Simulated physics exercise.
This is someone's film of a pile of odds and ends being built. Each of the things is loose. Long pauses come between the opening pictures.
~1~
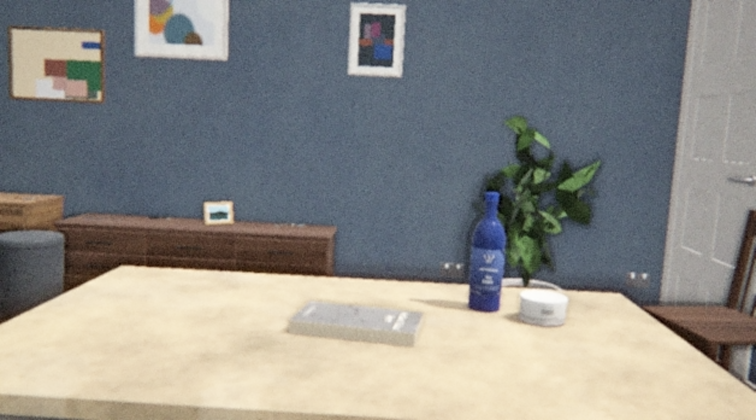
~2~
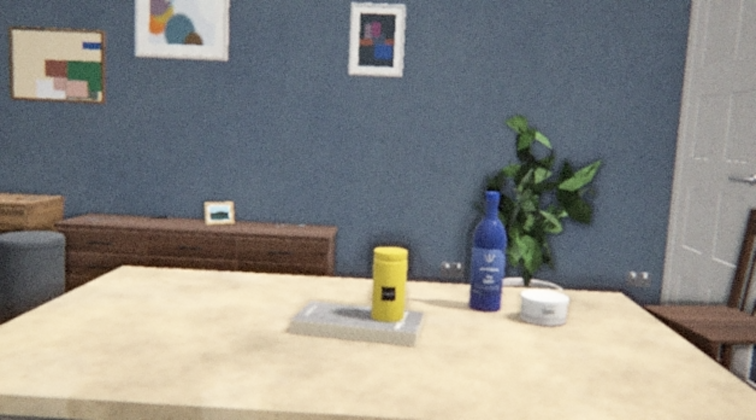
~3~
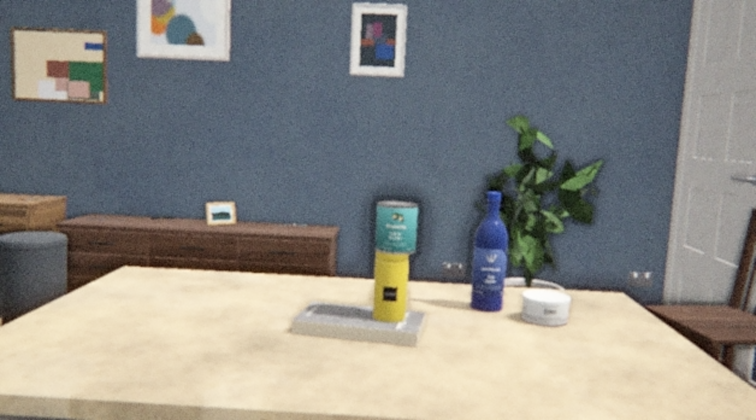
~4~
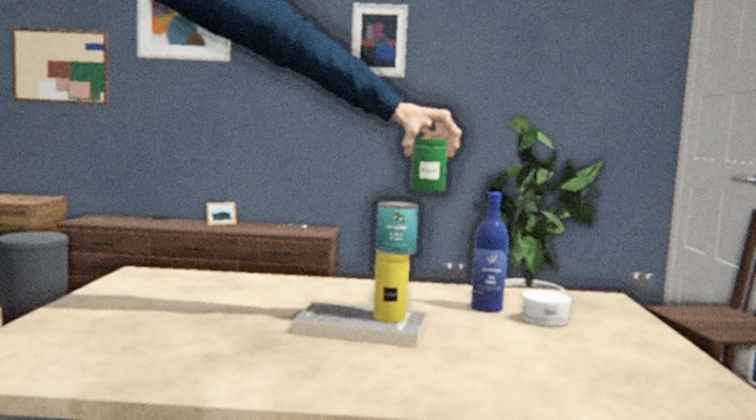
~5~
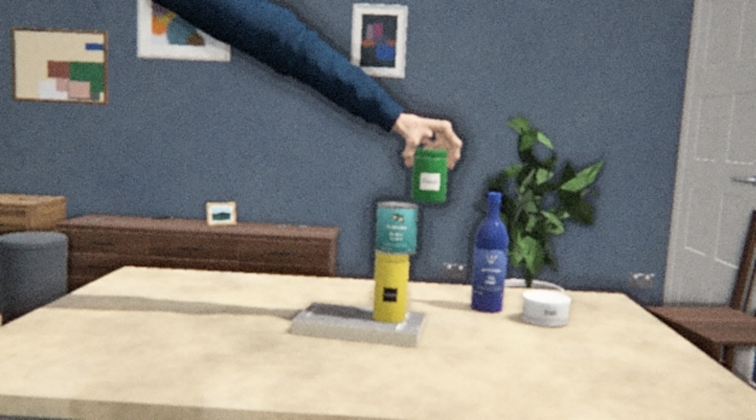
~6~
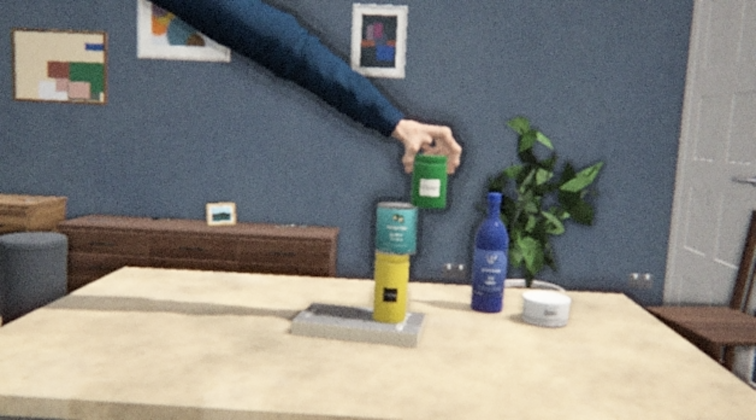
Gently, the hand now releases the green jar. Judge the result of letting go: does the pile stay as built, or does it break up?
The pile breaks up.
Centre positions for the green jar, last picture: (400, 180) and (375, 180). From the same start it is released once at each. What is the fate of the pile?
It survives the first time and caves in the second time.
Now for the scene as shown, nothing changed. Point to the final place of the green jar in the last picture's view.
Roughly pixel (453, 322) in the last picture.
Then, 0.40 s on from there, green jar now fallen.
Then, 0.50 s on from there, things are still on the move.
In the end, fallen, green jar; the other 5 unmoved. At the end, from the last picture's camera, green jar near (453, 322). The pile gives way.
